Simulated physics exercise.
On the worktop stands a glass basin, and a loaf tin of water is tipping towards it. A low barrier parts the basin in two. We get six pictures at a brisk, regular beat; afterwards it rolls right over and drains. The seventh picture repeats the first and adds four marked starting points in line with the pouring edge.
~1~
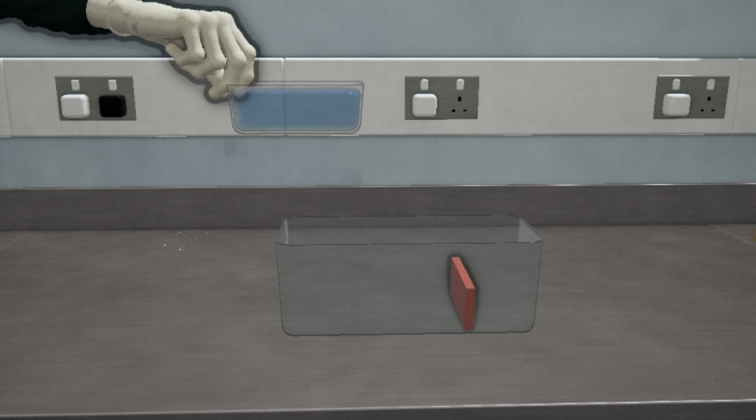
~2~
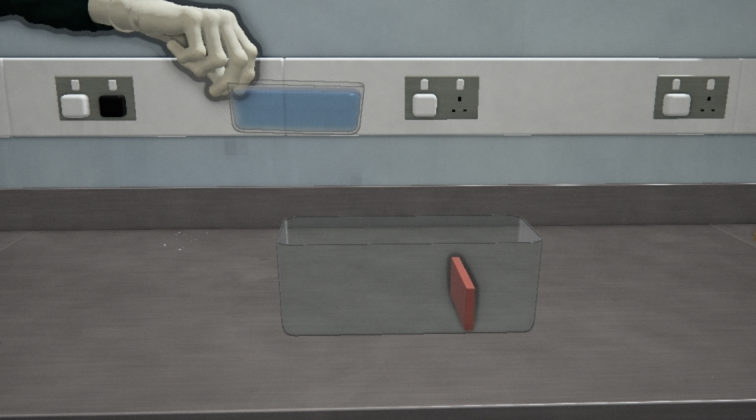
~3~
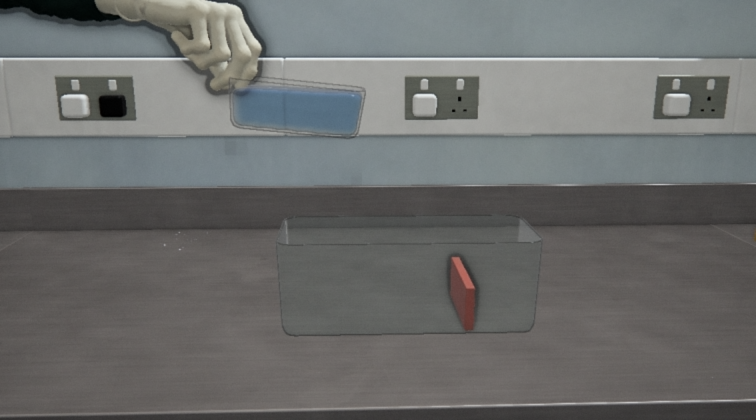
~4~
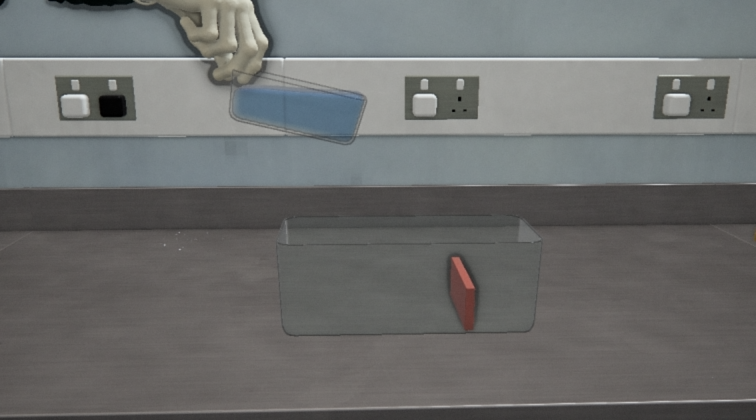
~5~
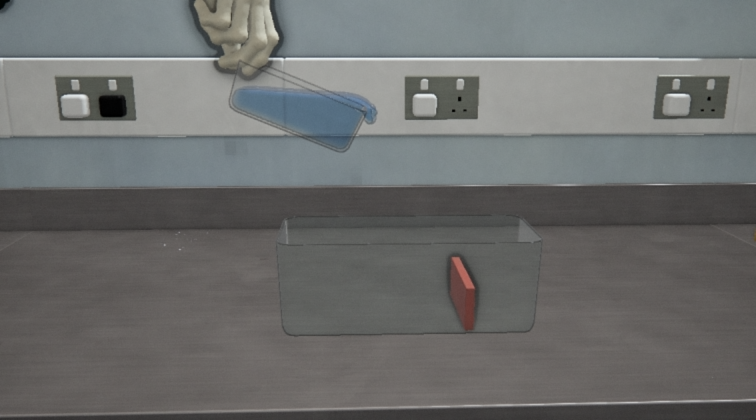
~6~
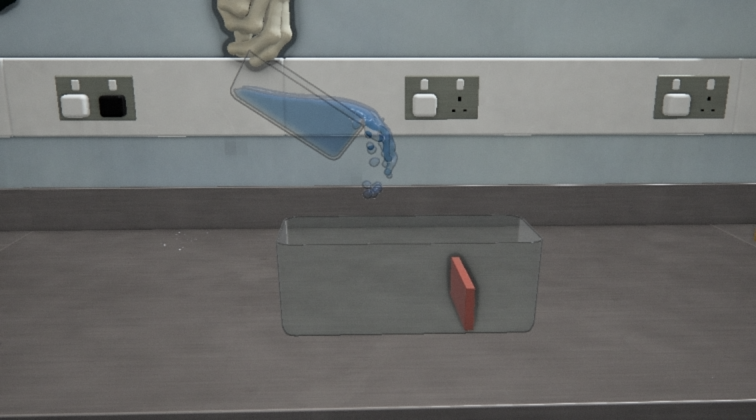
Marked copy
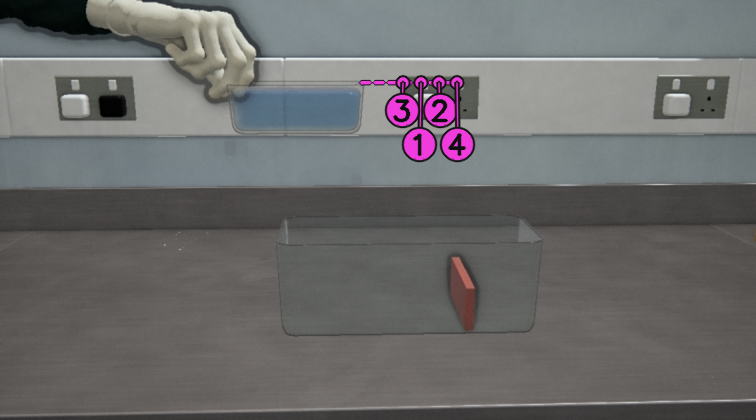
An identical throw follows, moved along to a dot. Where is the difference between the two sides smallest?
3 is best.
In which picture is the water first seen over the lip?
Picture 4.
On the marked copy, 1 at (420, 82); 2 at (439, 82); 3 at (403, 82); 4 at (456, 82).
If 1 is chosen, about 32 % ends left of the wall and 59 % right of it; 9 % is lost outside.
If 2 is chosen, about 23 % ends left of the wall and 68 % right of it; 10 % is lost outside.
If 3 is chosen, about 48 % ends left of the wall and 43 % right of it; 9 % is lost outside.
If 4 is chosen, about 26 % ends left of the wall and 65 % right of it; 10 % is lost outside.
